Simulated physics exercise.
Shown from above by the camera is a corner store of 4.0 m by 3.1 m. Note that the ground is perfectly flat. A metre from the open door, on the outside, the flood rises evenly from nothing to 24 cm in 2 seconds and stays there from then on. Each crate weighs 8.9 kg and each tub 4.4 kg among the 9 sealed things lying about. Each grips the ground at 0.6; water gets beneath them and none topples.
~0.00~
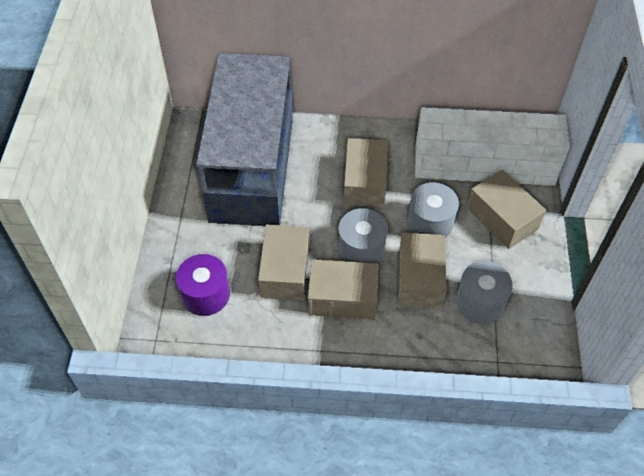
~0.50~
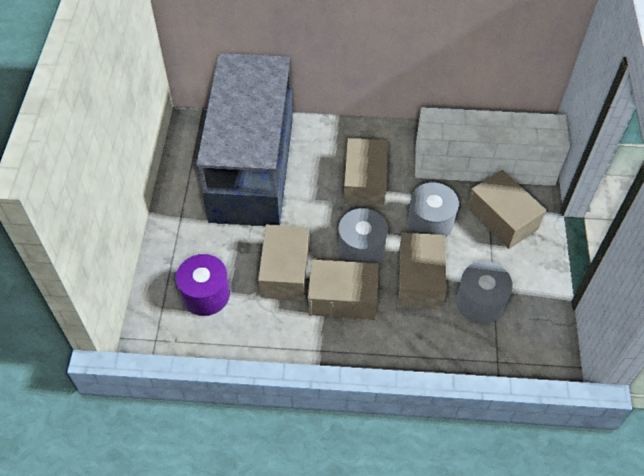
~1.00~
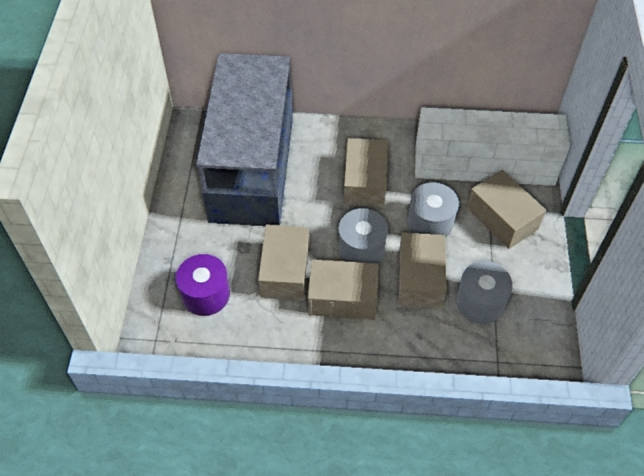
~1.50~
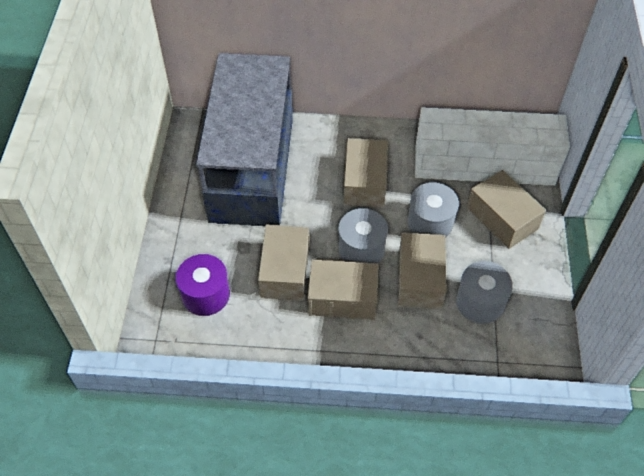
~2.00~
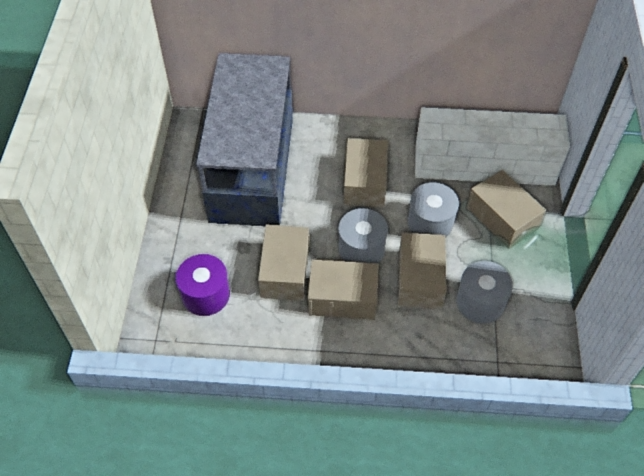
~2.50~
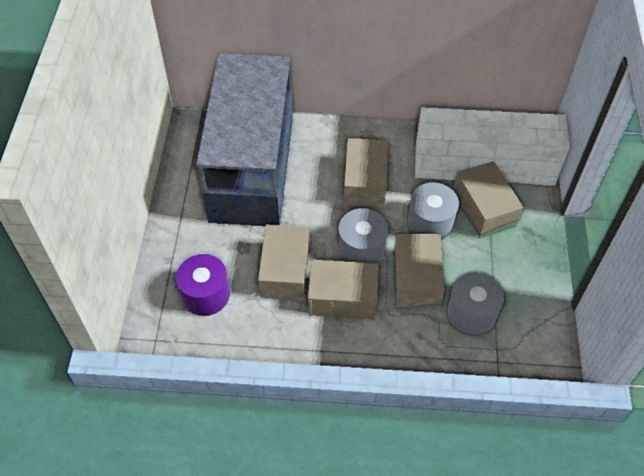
Green water enters through the doorway on the right, and nearby boxes and drums shift slightly.
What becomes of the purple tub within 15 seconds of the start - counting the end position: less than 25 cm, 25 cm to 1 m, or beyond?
It gets shunted a bit.
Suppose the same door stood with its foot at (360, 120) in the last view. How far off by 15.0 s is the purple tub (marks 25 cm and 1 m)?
By then the purple tub has been carried a long way.
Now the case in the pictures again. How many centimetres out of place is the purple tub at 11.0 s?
Shift by then: About 60 cm.
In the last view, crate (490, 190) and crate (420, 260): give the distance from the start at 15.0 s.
They've ended up 300 cm and 200 cm away, in that order.
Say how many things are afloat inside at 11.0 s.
At that instant the tally stands at 9.
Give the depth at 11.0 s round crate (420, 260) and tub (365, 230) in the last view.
About 17 and 18 cm.
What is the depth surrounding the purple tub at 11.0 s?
Near 17 cm deep.
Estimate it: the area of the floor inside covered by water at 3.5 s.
Wet area: Approx. 6.0 m2.
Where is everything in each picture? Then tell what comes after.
In the first frame, the purple tub at (201, 275) rests on the ground; 0.0 m2 under water; 0 of 9 have shifted.
In the second frame, the purple tub at (201, 275), on the bottom; 0.0 m2 under water; 0 of 9 have shifted.
In the third frame, the purple tub at (201, 275), on the bottom; 0.0 m2 under water; 0 of 9 have shifted.
In the fourth frame, the purple tub at (201, 275) rests on the ground; water covers 0.0 m2; 0 of 9 have shifted.
In the fifth frame, the purple tub at (201, 275), on the bottom; water covers 0.7 m2; 0 of 9 have shifted.
In the sixth frame, the purple tub at (201, 275) rests on the ground; water covers 2.0 m2; 2 of 9 have shifted.
After 3.5 s the purple tub is near (201, 275), 0.0 m from its start, aground; 5 afloat.
After 6.8 s the purple tub is near (150, 246), 0.5 m from its start, afloat; 9 afloat.
After 11.0 s the purple tub is near (163, 215), 0.7 m from its start, afloat; 9 afloat.
After 15.0 s the purple tub is near (153, 220), 0.6 m from its start, afloat; 9 afloat.
